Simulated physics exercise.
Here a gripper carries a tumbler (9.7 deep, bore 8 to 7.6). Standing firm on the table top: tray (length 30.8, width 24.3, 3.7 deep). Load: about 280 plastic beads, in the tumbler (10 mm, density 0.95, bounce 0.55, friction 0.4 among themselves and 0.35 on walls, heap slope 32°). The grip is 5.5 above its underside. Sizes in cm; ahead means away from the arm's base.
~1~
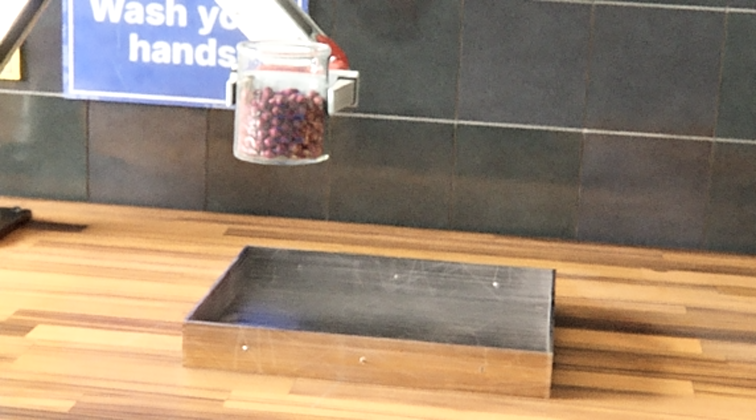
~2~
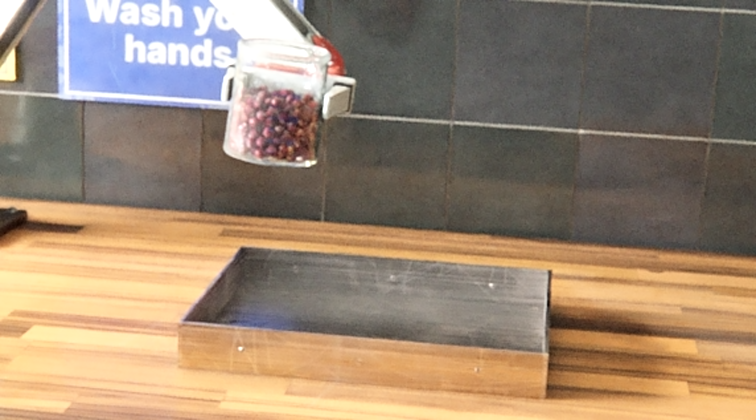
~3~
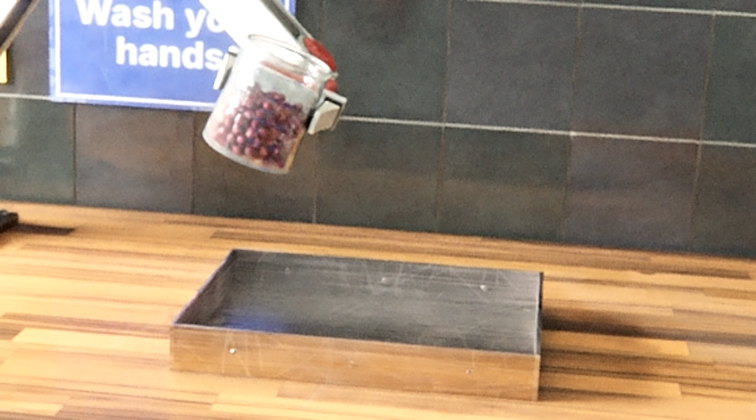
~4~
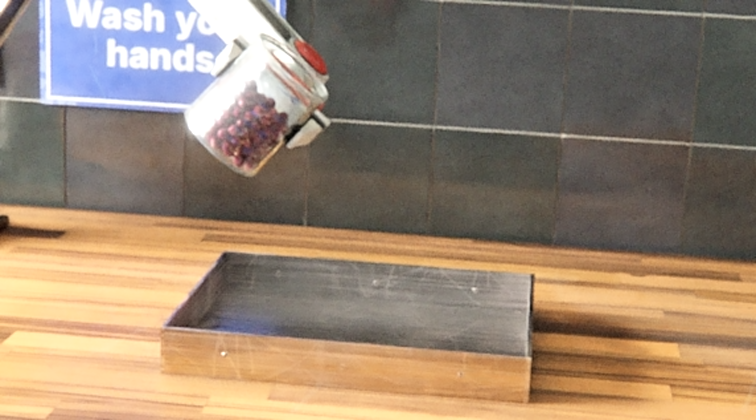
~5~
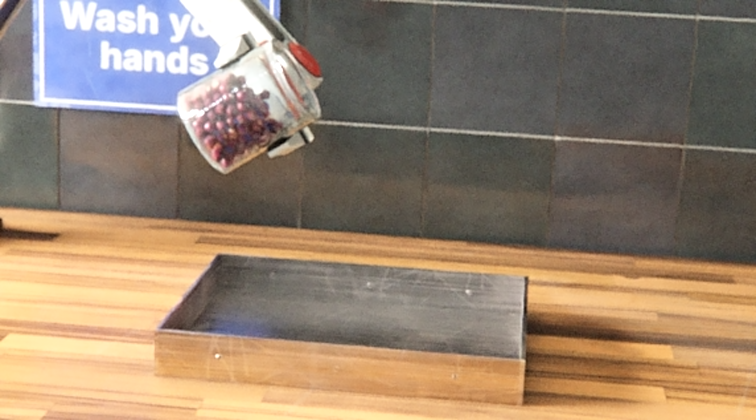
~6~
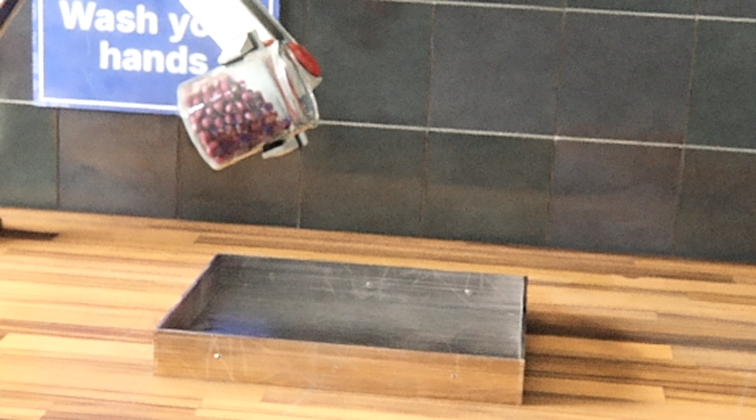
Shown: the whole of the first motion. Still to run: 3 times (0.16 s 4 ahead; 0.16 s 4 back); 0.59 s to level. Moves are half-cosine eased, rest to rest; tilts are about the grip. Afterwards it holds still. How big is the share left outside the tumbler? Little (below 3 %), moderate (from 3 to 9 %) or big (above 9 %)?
Share outside the tumbler: Moderate (from 3 to 9 %).
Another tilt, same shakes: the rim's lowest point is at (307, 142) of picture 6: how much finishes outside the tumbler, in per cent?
Some 55 per cent.
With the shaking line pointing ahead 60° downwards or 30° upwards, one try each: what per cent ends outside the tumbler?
Some 0 and 10 per cent.
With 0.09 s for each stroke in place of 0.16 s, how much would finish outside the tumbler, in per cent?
In that case some 30 per cent.
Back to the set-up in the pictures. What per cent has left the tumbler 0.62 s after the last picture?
Some 5 per cent.
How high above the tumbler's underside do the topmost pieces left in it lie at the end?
Roughly 8.0 cm.
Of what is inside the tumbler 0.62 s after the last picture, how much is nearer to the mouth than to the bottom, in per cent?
About 35 per cent.
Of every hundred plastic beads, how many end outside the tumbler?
About 6 per cent.
Then, 0.62 s on, tilted 63° forward, highest piece 22 above the table; 275 in the tumbler, 4 in the tray, 4 in flight or on a rim.
Then, 1.24 s on, tilted 34° forward, highest piece 24 above the table; 267 in the tumbler, 16 in the tray.
Then, 1.75 s on, level, highest piece 24 above the table; 267 in the tumbler, 16 in the tray.
Then, 2.80 s on, level, highest piece 24 above the table; 267 in the tumbler, 16 in the tray.
In the end, 267 in the tumbler, 16 in the tray. That is 6 % outside the tumbler.
